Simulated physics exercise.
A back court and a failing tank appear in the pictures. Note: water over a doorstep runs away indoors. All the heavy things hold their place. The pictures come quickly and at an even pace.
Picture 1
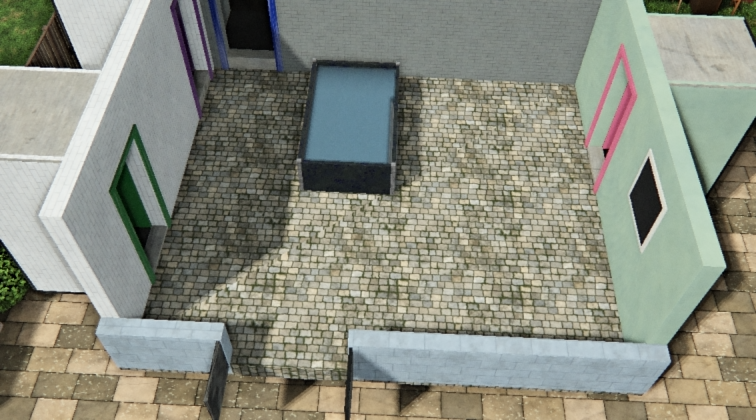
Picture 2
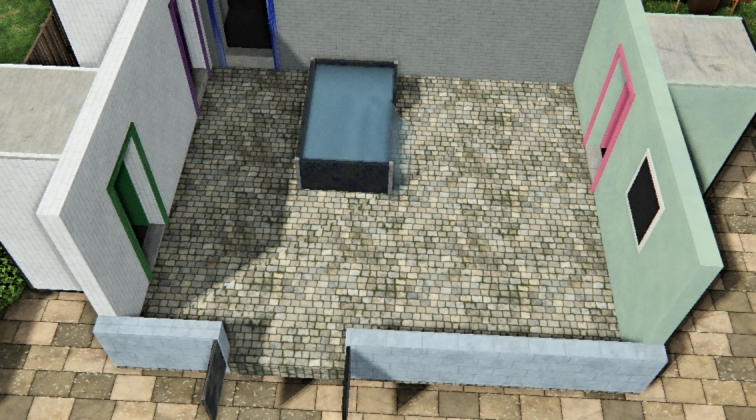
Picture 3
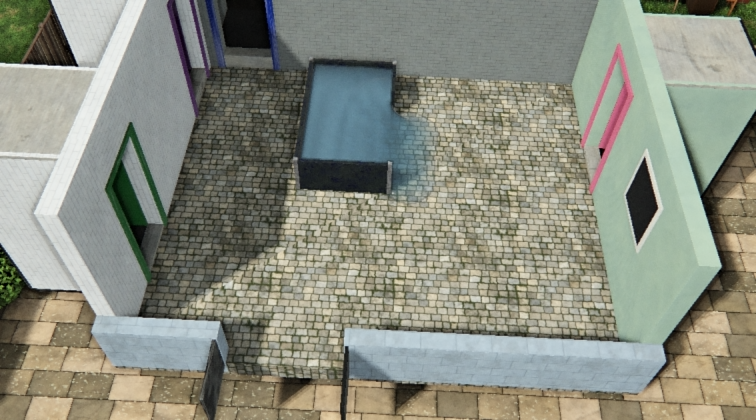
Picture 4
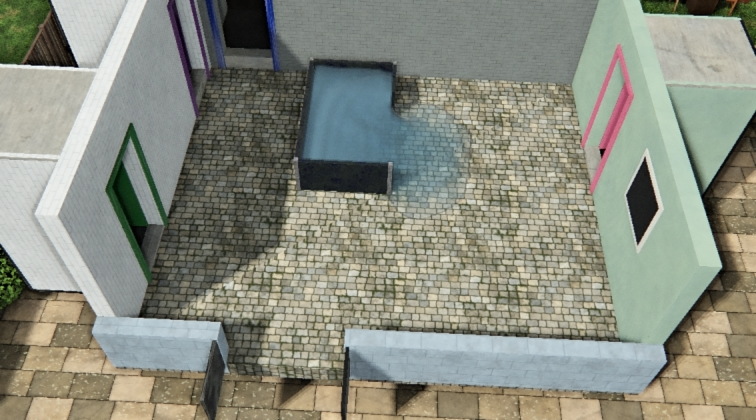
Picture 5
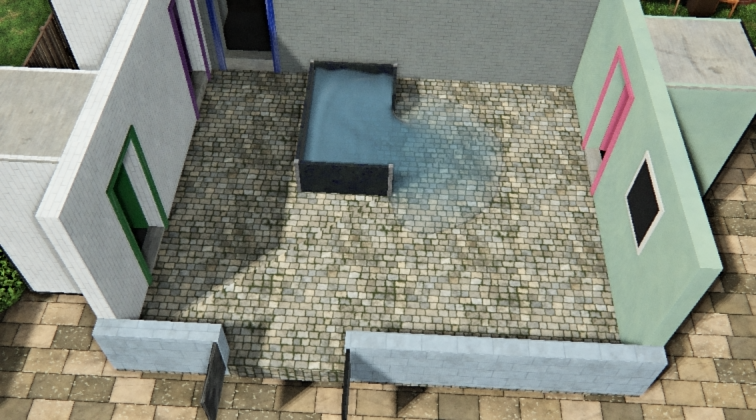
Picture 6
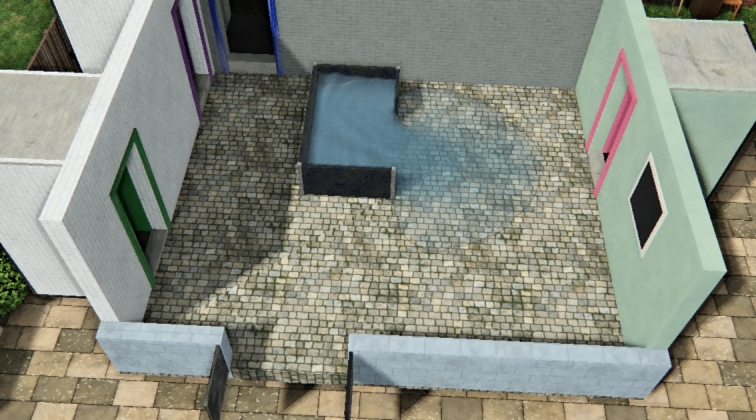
Walled courtyard with a dark-sided water tank leaking through a gap on its right side, water spreading rightward across the paving stones.
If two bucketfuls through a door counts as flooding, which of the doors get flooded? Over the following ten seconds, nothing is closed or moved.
The purple door does not get flooded; the pink door gets flooded; the green door does not get flooded; the blue door does not get flooded.
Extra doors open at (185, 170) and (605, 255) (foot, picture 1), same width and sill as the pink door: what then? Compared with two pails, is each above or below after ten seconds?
Door one misses the threshold, door two beats the threshold.
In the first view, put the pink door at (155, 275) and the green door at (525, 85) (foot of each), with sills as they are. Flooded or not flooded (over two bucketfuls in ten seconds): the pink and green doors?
The pink one remains below the limit, while the green one crosses the limit.
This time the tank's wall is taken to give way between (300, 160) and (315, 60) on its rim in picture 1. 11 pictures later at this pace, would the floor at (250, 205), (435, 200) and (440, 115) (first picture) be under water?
In turn: Inundated, then untouched, then untouched.
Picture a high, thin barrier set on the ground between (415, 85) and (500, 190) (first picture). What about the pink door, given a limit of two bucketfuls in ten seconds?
In the end the pink door falls below the limit.
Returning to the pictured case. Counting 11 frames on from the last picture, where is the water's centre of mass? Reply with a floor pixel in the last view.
It is around (455, 169).
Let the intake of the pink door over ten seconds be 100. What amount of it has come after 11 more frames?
Share at that point: Close to 45 in a hundred.
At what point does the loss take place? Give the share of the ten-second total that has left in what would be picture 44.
About 90 per cent.
A moment on, water covers 35 % of the floor; the purple door not reached, the pink door over two buckets in, the green door not reached, the blue door not reached.
Next, water covers 40 % of the floor; the purple door not reached, the pink door far over two buckets in, the green door not reached, the blue door not reached.
Then, water covers 40 % of the floor; the purple door not reached, the pink door far over two buckets in, the green door not reached, the blue door not reached.
Later, water covers 70 % of the floor; the purple door not reached, the pink door far over two buckets in, the green door not reached, the blue door wet at the sill, nothing in.
In the end, water covers 95 % of the floor; the purple door wet at the sill, nothing in, the pink door far over two buckets in, the green door wet at the sill, nothing in, the blue door wet at the sill, nothing in.
